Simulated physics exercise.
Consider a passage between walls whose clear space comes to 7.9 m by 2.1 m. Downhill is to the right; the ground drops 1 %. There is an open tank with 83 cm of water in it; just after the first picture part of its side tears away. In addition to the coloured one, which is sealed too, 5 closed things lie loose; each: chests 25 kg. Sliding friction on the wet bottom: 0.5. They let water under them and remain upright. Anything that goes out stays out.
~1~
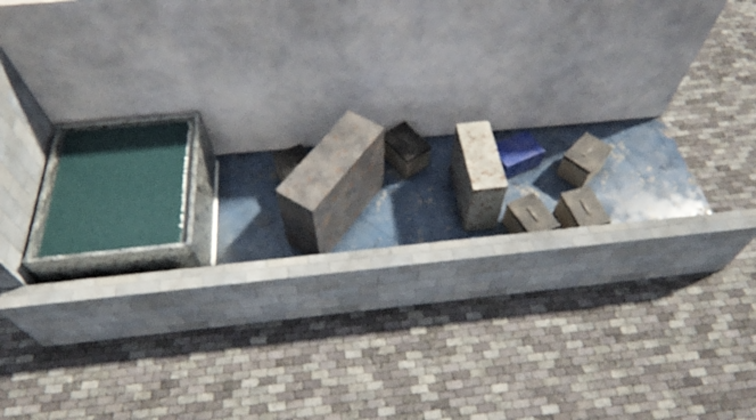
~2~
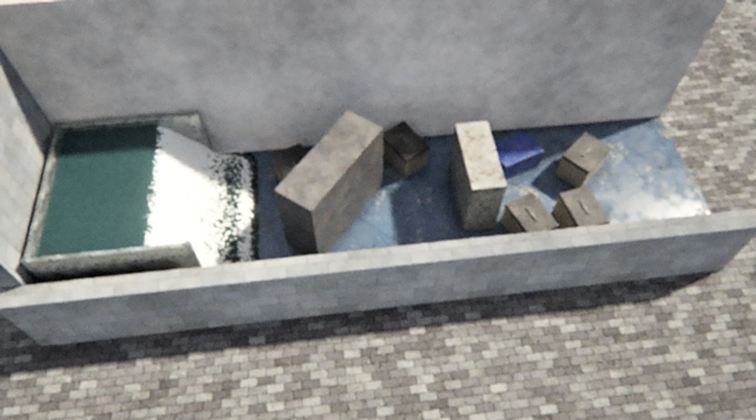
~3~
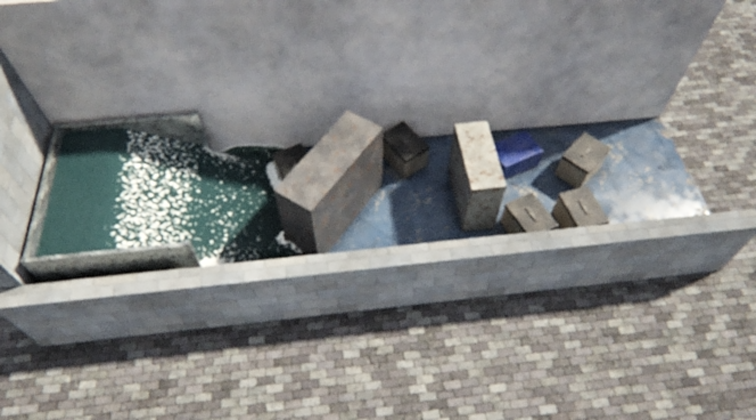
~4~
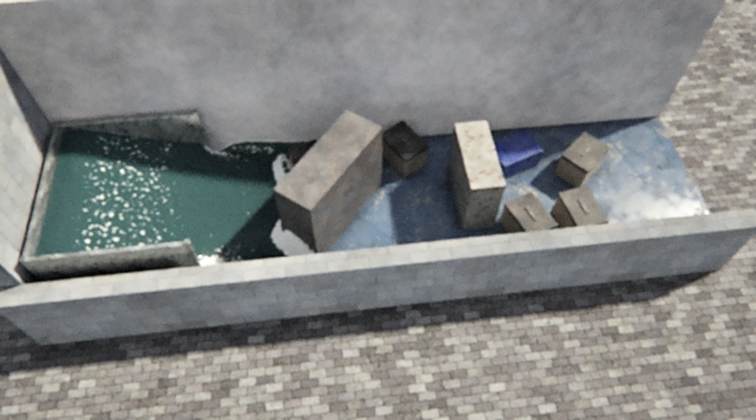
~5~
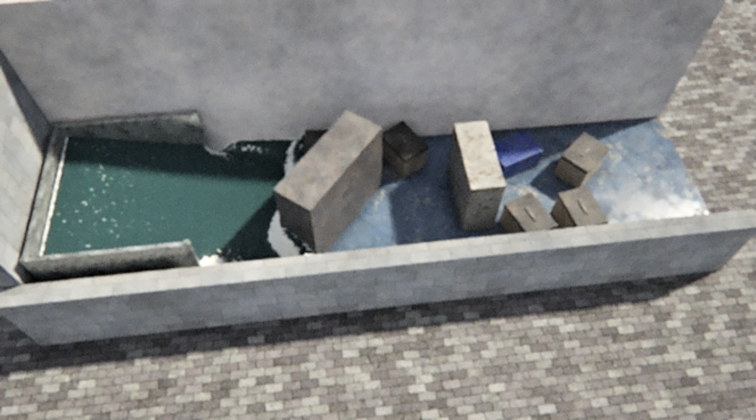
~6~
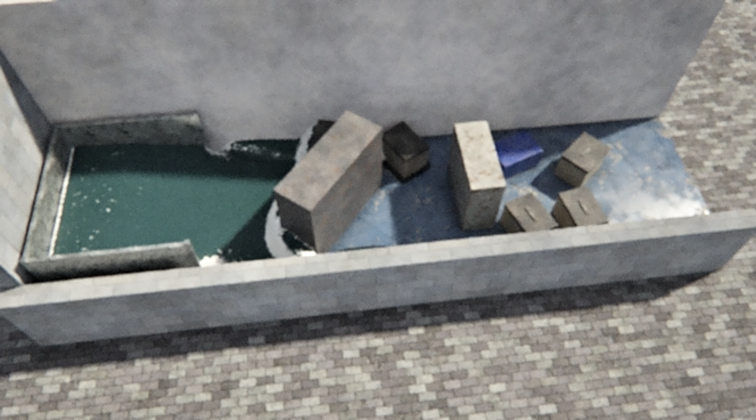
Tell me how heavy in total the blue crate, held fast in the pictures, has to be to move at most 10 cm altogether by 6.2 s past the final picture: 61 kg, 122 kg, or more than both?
It has to be 122 kg.
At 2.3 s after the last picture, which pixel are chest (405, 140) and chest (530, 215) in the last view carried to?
They end up about (373, 214) and (576, 187) in the last view.
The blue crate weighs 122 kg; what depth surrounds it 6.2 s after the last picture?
Depth: Approx. 9 cm.
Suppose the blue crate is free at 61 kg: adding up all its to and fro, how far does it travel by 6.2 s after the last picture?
Around 30 centimetres in total.
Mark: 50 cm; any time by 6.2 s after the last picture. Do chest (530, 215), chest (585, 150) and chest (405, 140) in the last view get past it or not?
Well, the first one's too far, the next one's not that far and the last one's too far.
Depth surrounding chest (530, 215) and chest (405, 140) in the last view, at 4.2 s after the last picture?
Close to 8 and 7 centimetres.
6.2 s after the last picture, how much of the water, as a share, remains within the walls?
Around 76 per cent of the water is still in there.
Then, 0.6 s after the last picture the blue crate would be 0 cm from its start with 61 kg and 0 cm from its start with 122 kg; 4 cm of water round it then.
Then, 2.3 s after the last picture the blue crate would be 29 cm from its start with 61 kg and 0 cm from its start with 122 kg; 10 cm of water round it then.
Then, 4.2 s after the last picture the blue crate would be 29 cm from its start with 61 kg and 0 cm from its start with 122 kg; 9 cm of water round it then.
Then, 6.2 s after the last picture the blue crate would be 29 cm from its start with 61 kg and 0 cm from its start with 122 kg; 9 cm of water round it then.
